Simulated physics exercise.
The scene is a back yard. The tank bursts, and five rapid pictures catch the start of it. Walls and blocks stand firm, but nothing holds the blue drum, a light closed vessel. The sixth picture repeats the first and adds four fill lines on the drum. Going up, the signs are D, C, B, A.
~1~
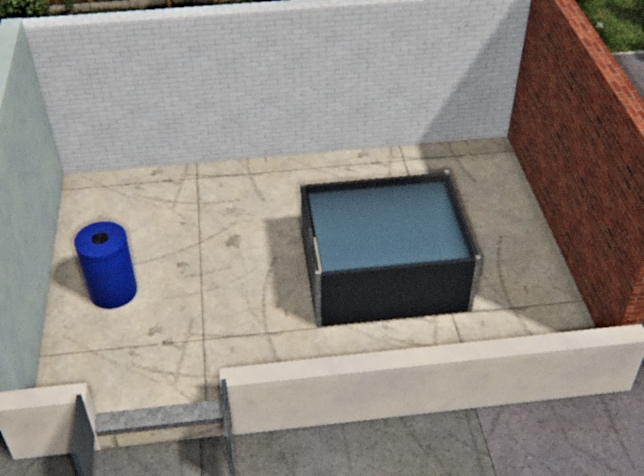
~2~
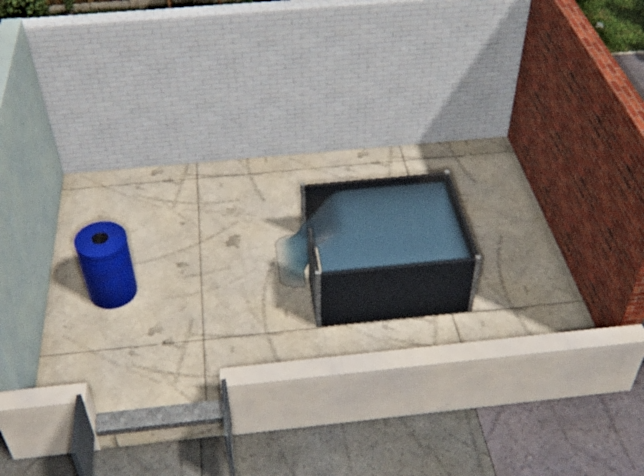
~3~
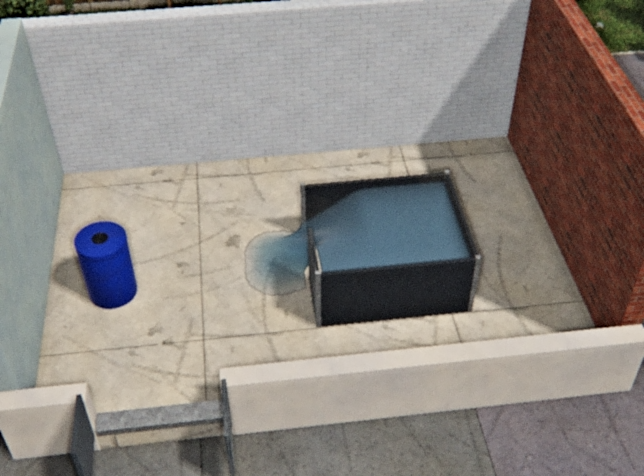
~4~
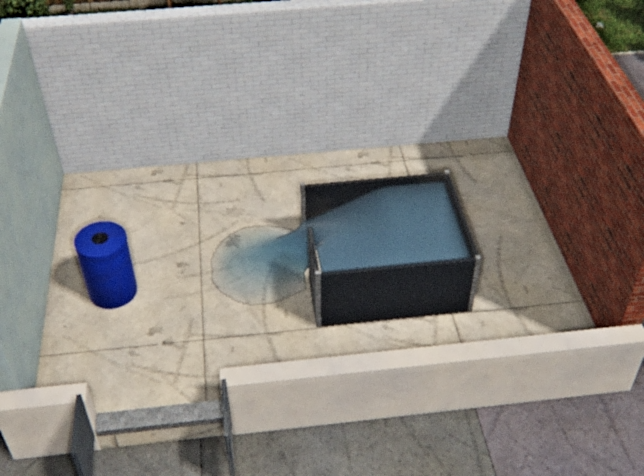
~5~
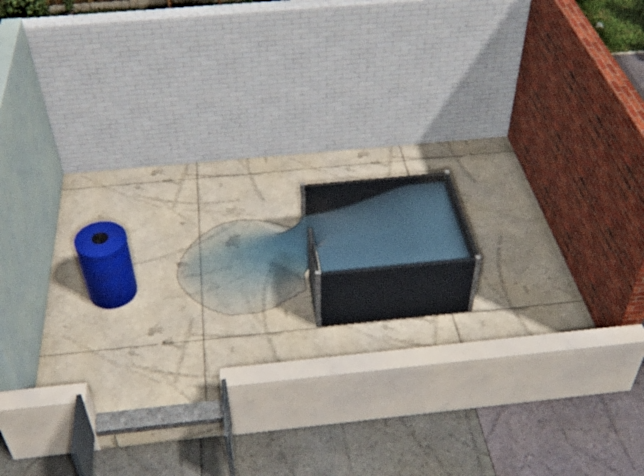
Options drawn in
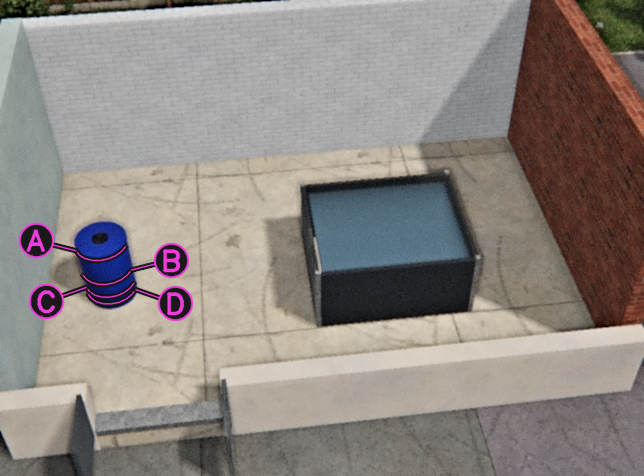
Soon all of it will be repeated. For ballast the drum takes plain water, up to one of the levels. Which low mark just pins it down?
That is mark B.
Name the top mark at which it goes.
The answer is C.
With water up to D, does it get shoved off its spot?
Yes.
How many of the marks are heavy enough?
Two of them.
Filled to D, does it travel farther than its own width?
Yes, it does.
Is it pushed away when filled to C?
Yes, it does.
In magenta, A at (100, 260); B at (106, 284); C at (109, 297); D at (111, 303); from the bottom up D, C, B, A.
With A, it does not move.
With B, it does not move.
With C, it is pushed about its own width away.
With D, it is pushed about 3 times its own width away.
